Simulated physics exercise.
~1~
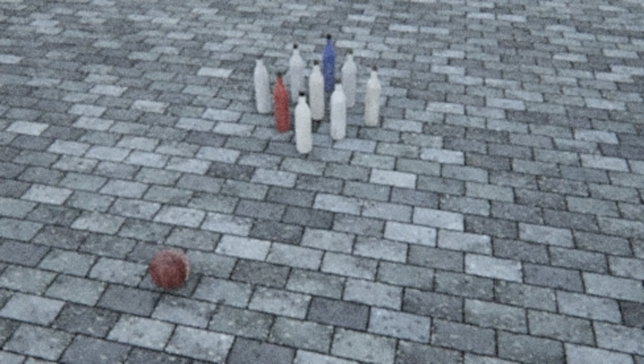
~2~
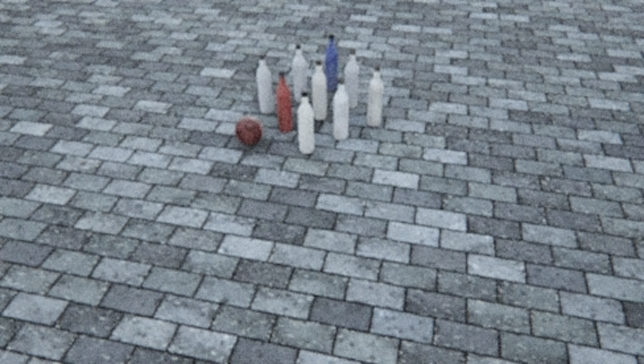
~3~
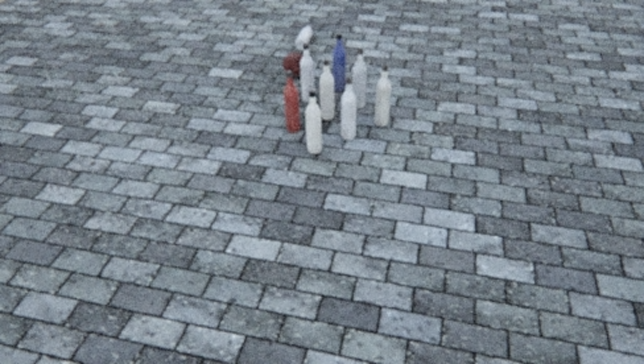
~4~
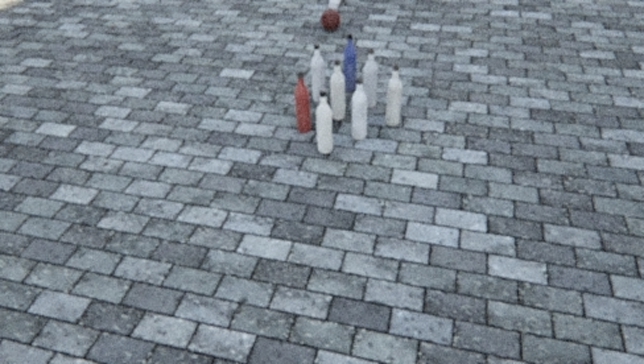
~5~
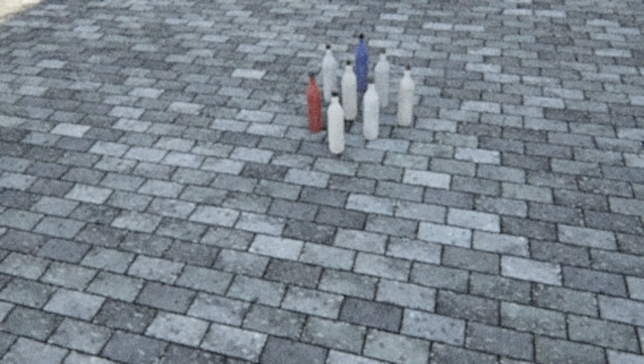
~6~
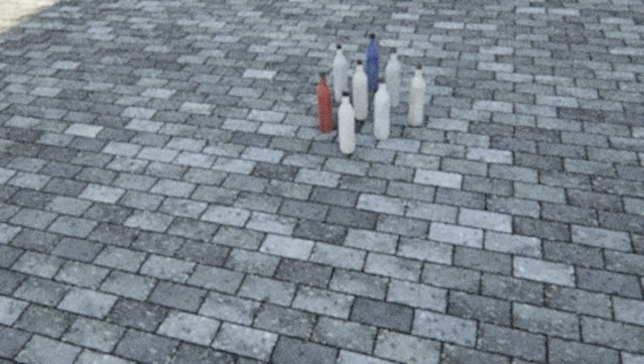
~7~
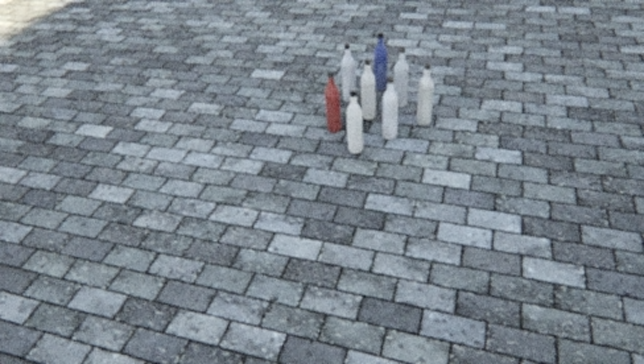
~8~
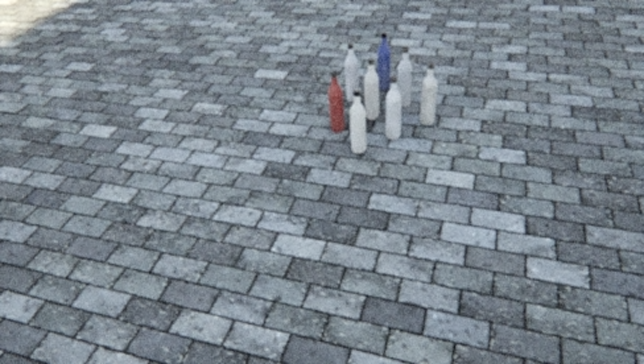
At first, a reddish ball is at the lower left of a grey paved surface, with a tight group of pale bottles, one red and one blue, standing beyond it. The ball rolls away toward the left side of the group, passing close by the red bottle. It meets a white bottle at the back left, which tips over and is carried backward. Ball and bottle travel on toward the top edge and leave the view as the camera pans slightly left. The remaining bottles, including the red and blue ones, stay upright where they were.
